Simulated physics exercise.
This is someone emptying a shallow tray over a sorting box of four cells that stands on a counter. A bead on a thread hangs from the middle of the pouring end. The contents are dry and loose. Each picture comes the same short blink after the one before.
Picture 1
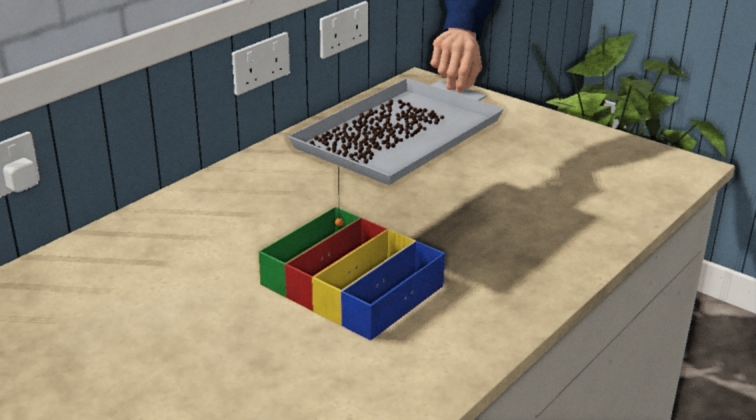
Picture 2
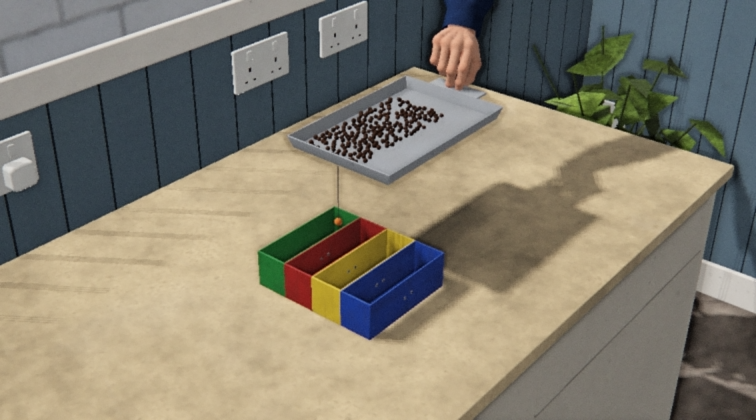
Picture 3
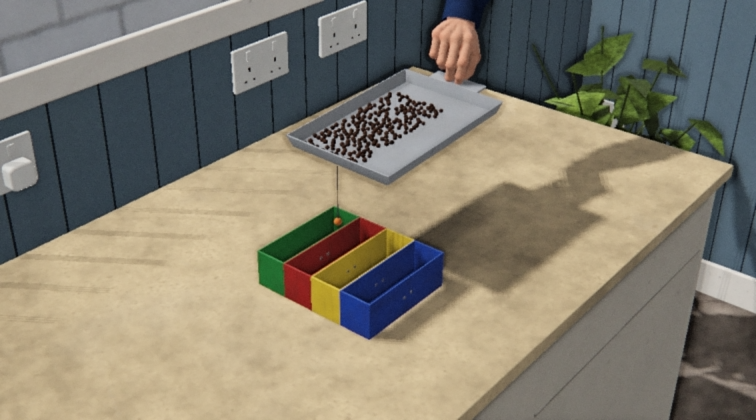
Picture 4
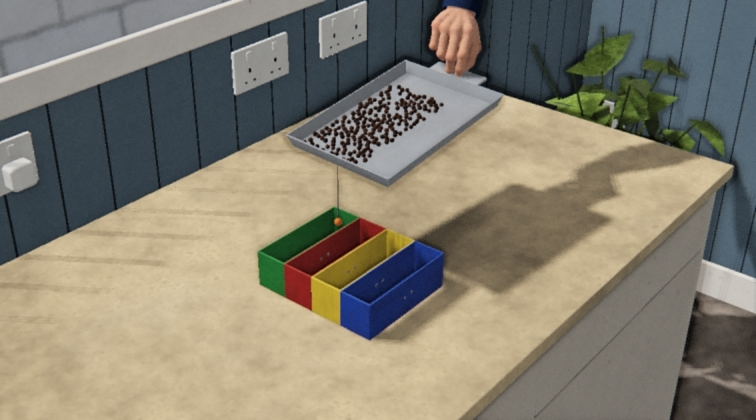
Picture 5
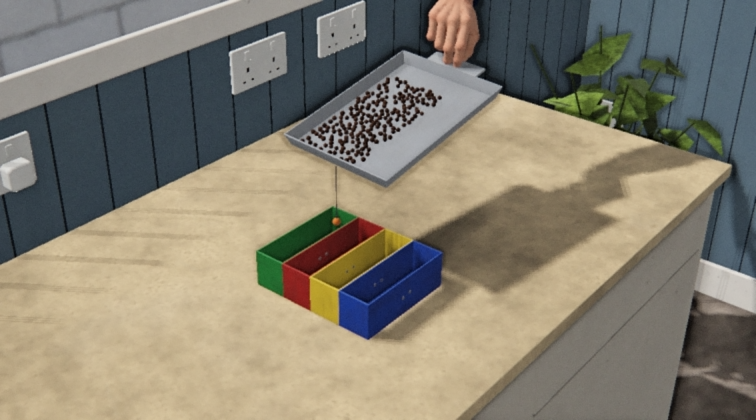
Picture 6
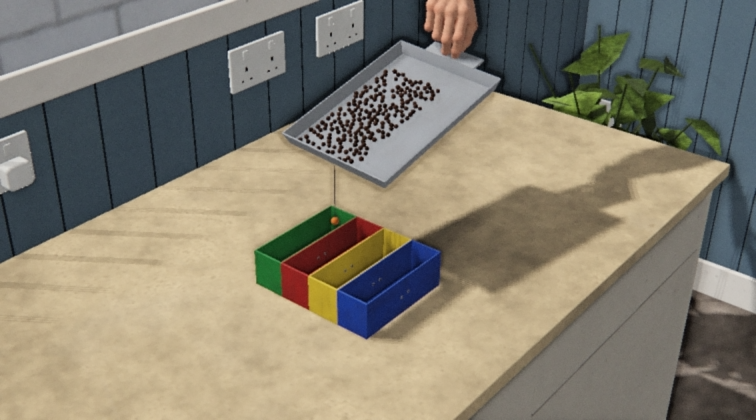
A pale kitchen countertop before dark blue panelled walls with white sockets is seen from above at an angle. A hand holds a shallow grey tray of small dark brown berries, an orange bead hanging on a thread beneath its near end, above green, red, yellow and blue cells, with a leafy plant at right. The hand gradually raises the tray's far end, tilting it slightly toward the near right corner, while the view shifts very slightly.
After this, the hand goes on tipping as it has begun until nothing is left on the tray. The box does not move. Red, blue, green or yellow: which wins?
Fullest: The yellow cell.
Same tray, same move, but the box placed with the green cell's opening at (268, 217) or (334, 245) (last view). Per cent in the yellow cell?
Roughly 10 per cent, and 20 per cent.
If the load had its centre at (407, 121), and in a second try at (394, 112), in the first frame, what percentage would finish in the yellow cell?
The first gives 70 %, the second 60 %.
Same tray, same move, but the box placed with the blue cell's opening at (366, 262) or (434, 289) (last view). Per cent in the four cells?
In turn 100 and 90 in a hundred.
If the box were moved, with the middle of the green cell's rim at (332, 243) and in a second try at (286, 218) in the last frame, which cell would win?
At the first place the red one, at the second the cell in blue.
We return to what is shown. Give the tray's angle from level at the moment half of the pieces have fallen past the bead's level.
At some 90 degrees.
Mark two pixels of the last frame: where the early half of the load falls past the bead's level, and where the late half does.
At about (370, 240), then at (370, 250).
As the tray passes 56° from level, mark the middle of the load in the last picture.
At about (359, 165).
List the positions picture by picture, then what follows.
The first picture shows corners of the pouring end at (294, 136) and (389, 172), level; middle of the load at (380, 132), allspice berries; bead on its thread at (339, 222); green cell at (273, 271); red cell at (300, 284); yellow cell at (327, 298); blue cell at (356, 312).
The second picture shows corners of the pouring end at (294, 135) and (388, 172), level; middle of the load at (379, 131).
The third picture shows corners of the pouring end at (293, 134) and (387, 173), tipped barely, lowest at the right corner; middle of the load at (379, 128).
The fourth picture shows corners of the pouring end at (293, 134) and (388, 175), tipped a little, lowest at the right corner; middle of the load at (379, 125).
The fifth picture shows corners of the pouring end at (291, 133) and (386, 176), tipped a little, lowest at the right corner; middle of the load at (377, 121).
The sixth picture shows corners of the pouring end at (289, 132) and (384, 177), tipped a little, lowest at the right corner; middle of the load at (375, 117); green cell at (269, 270); red cell at (295, 283); yellow cell at (323, 297); blue cell at (352, 311).
Soon after the last picture, tray tipped steeply; nearly all on the tray; a stray few in the blue cell; a stray few in the yellow cell; a stray few falling or outside the box.
A little later, tray tipped right over; about a quarter on the tray; about a third in the yellow cell; a small part in the red cell; a small part in the blue cell; a stray few in the green cell; about a quarter falling or outside the box.
Later still, tray tipped past a quarter turn; about two thirds in the yellow cell; about a quarter in the red cell; about a quarter in the blue cell; a stray few in the green cell; a stray few falling or outside the box.
At rest, tray tipped past a quarter turn; about two thirds in the yellow cell; about a quarter in the red cell; about a quarter in the blue cell; a stray few in the green cell; a stray few outside the box.
